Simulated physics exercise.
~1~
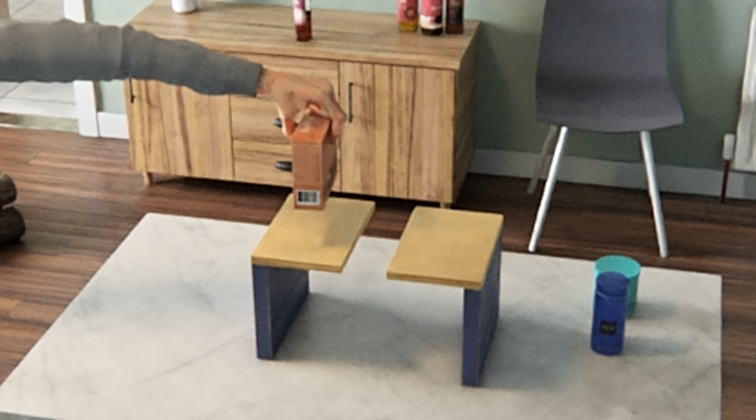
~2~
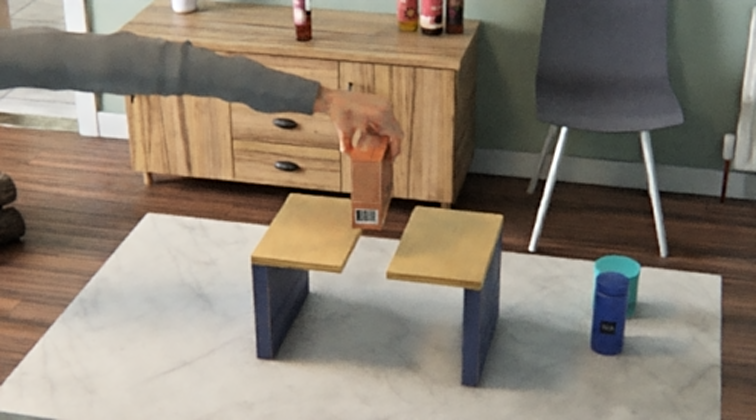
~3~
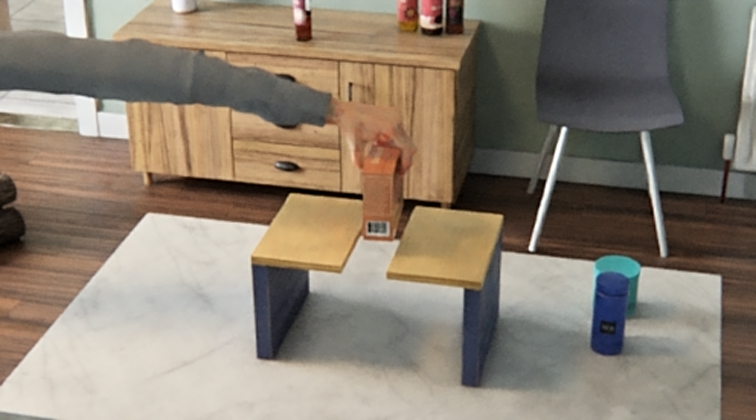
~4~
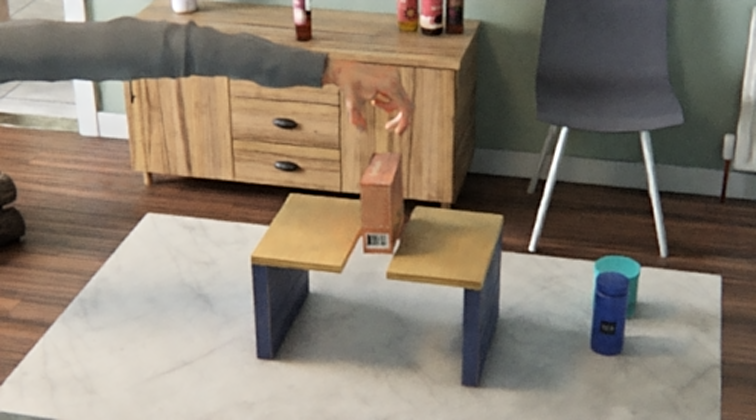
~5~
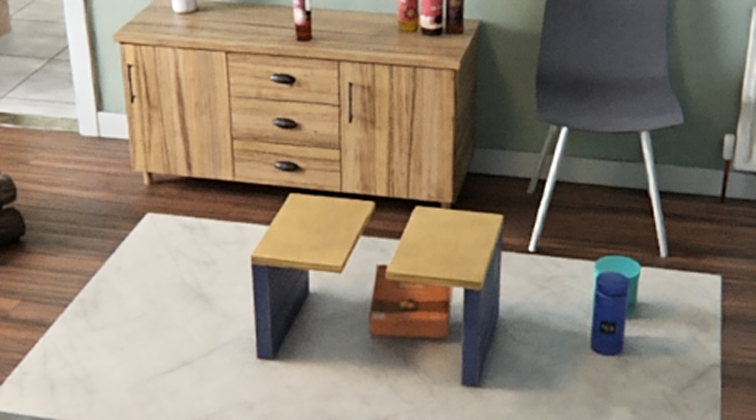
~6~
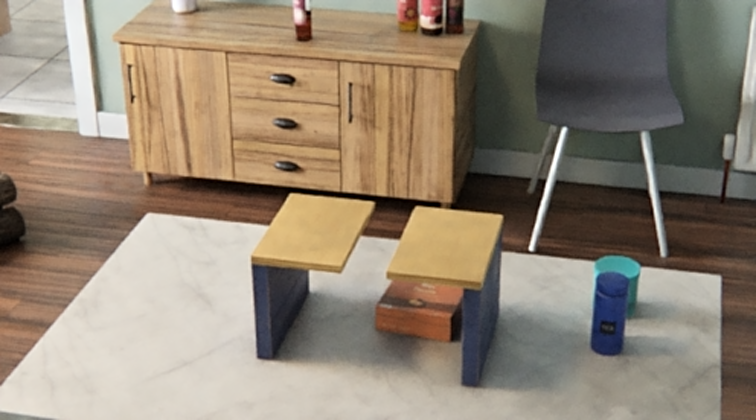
An orange packet was carried to the right by a hand and lowered to the gap between two yellow-topped ledges, then released, and it dropped through and ended up lying on its side below, while the turquoise tin and blue jar stayed put.
